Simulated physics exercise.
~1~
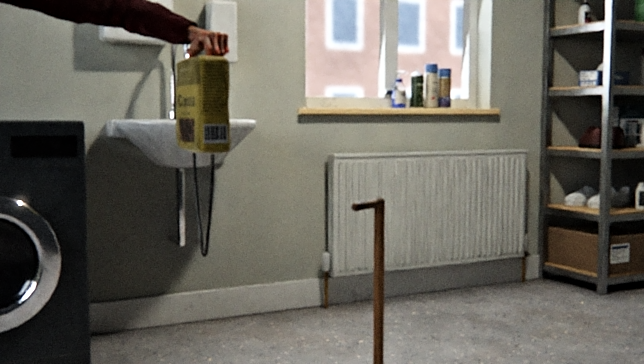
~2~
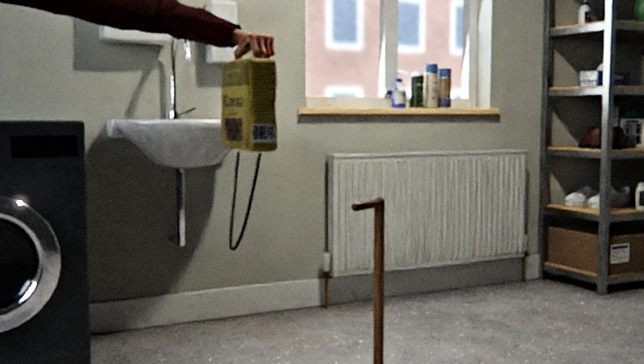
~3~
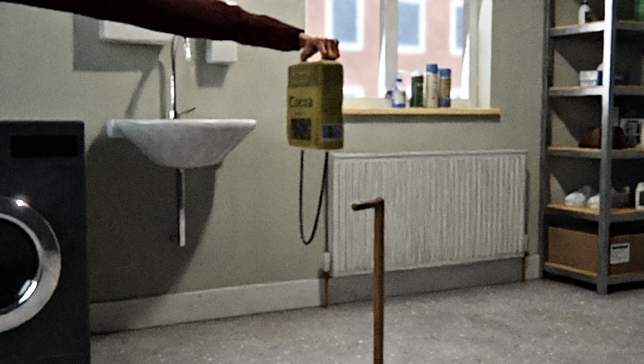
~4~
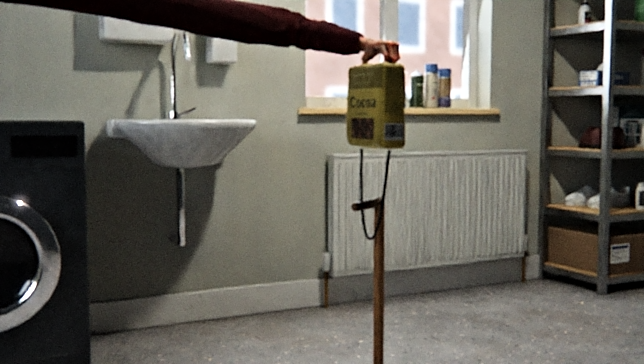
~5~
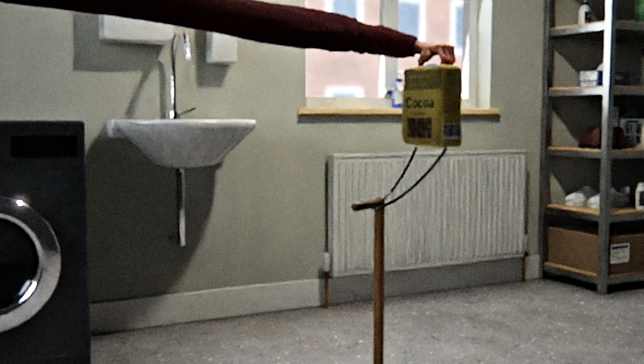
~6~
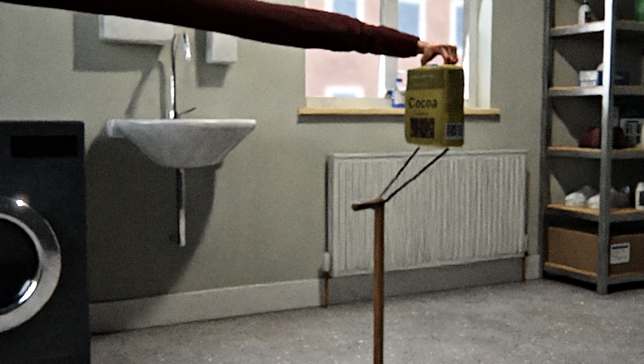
A yellow cocoa packet with a dark loop dangling beneath it was carried by an outstretched hand from left to right, past a sink and over a hooked post, until the loop caught on the hook, pulled tight, and the hand stopped.
